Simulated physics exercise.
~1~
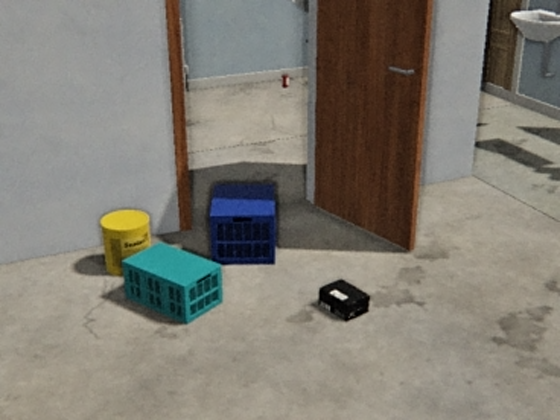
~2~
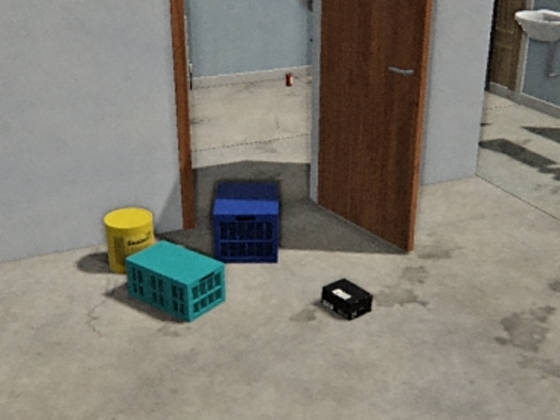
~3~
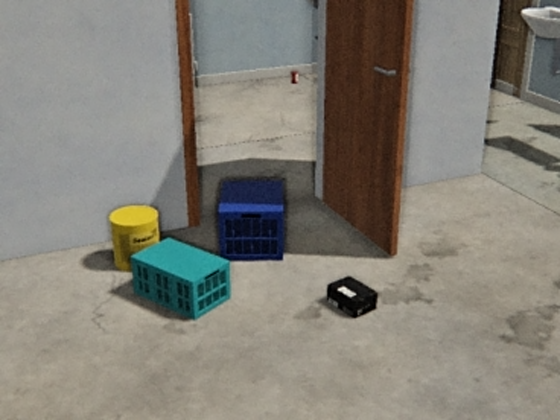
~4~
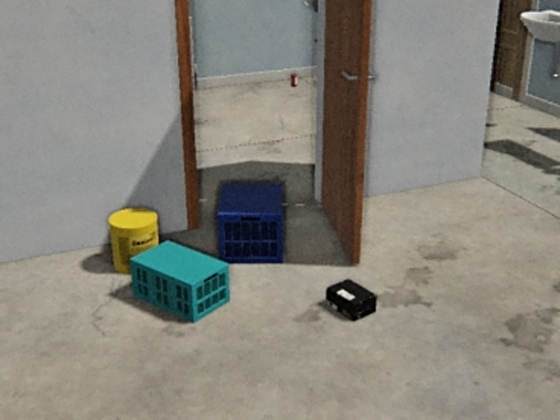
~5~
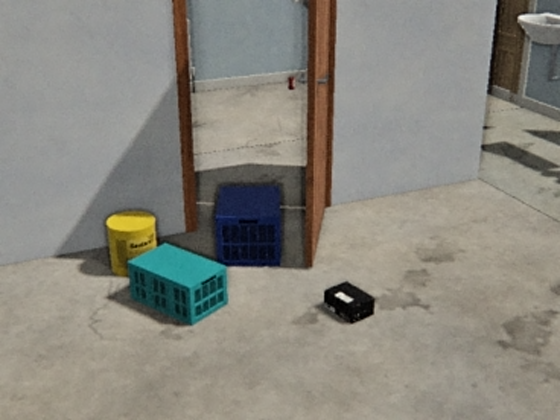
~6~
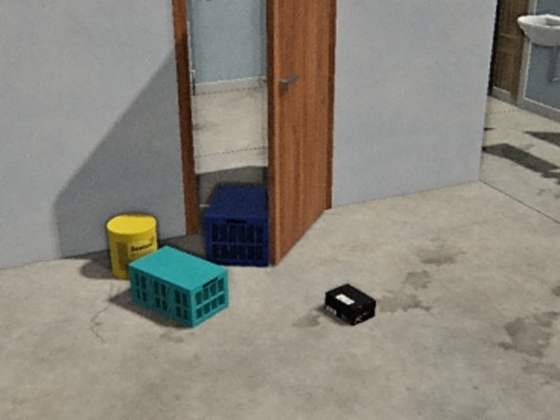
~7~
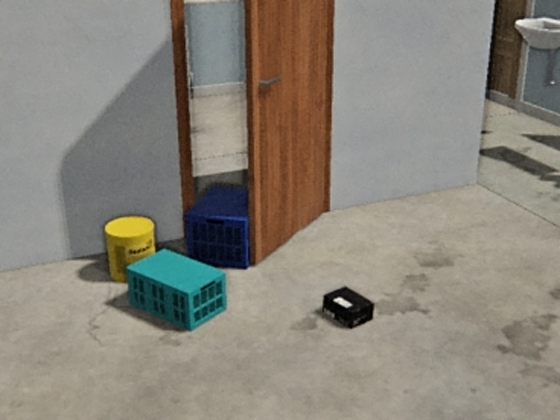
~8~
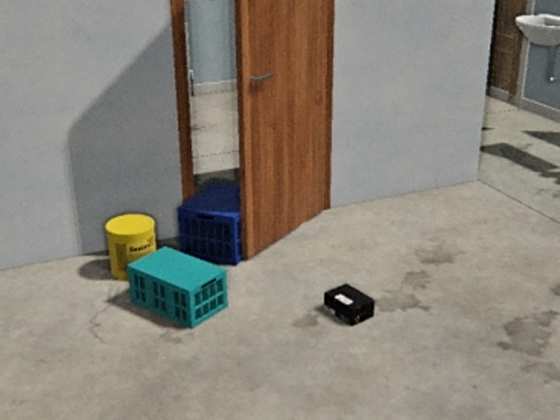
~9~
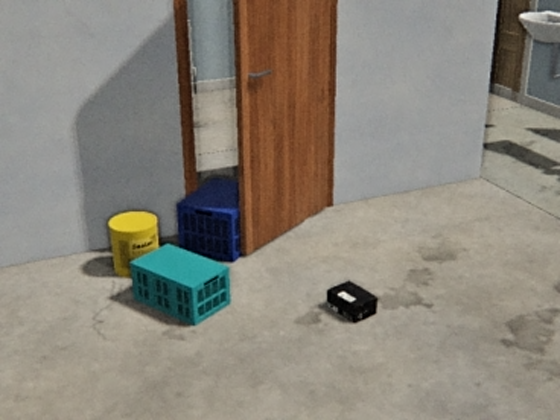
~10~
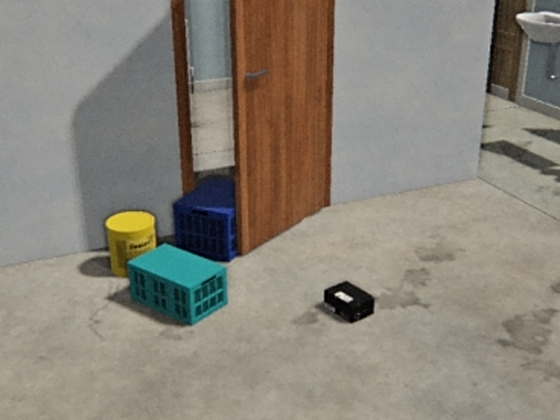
A bare concrete-floored room with pale grey walls is seen from slightly above, through a gently swaying view, with a sink visible at the far right. A brown wooden door stands wide open beside a doorway where a blue chest sits, with a yellow pail and a turquoise crate to its left and a small black parcel on the floor to the right. The door swings toward closing and reaches the chest. It then pushes the chest a short way left, slowing as it goes. The door comes to rest still partly open, with the chest in the gap and the other objects unmoved.
